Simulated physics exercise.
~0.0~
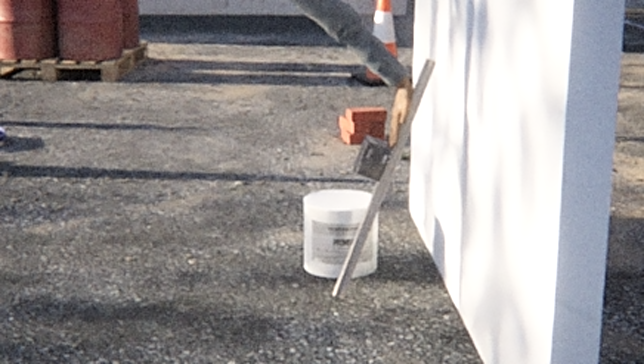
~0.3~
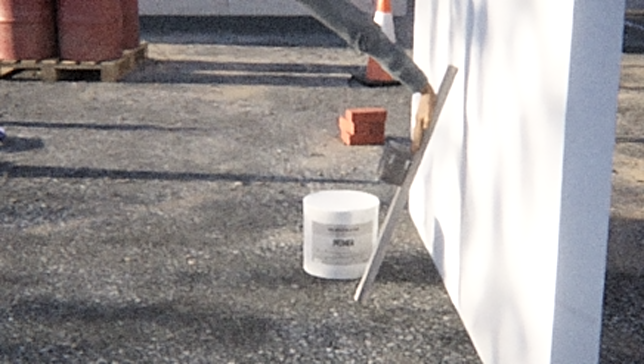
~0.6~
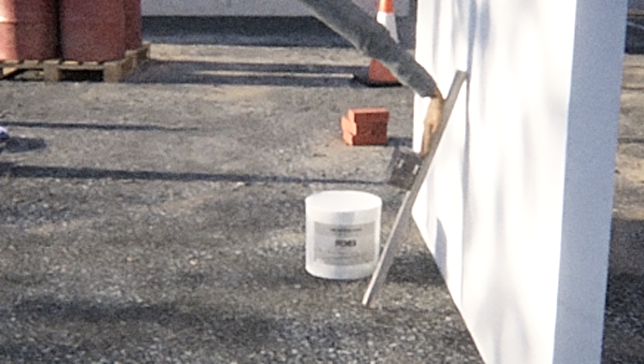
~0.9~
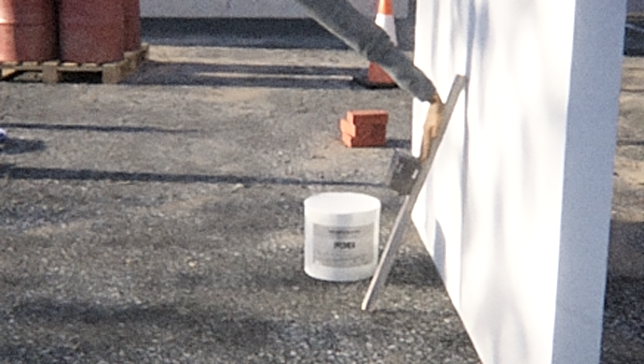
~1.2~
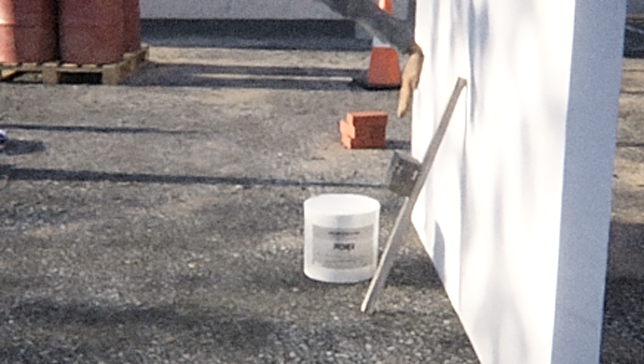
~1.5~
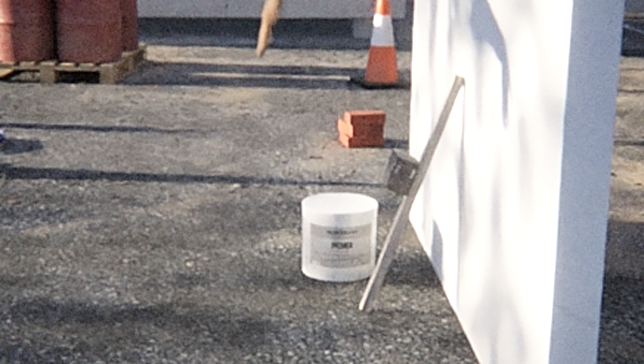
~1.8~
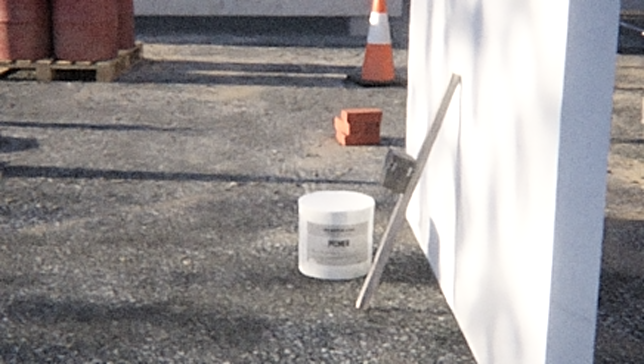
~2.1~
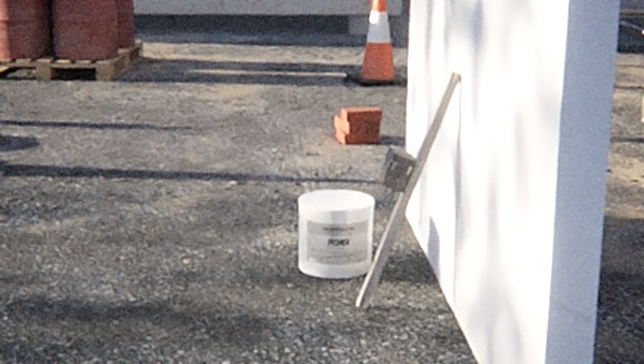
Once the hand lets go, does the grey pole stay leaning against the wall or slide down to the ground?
The grey pole stays leaning against the white wall after the hand draws away.
In a paved yard, a hand leaning a grey pole against a white wall beside a pail, then withdrawing as the pole stays leaning.
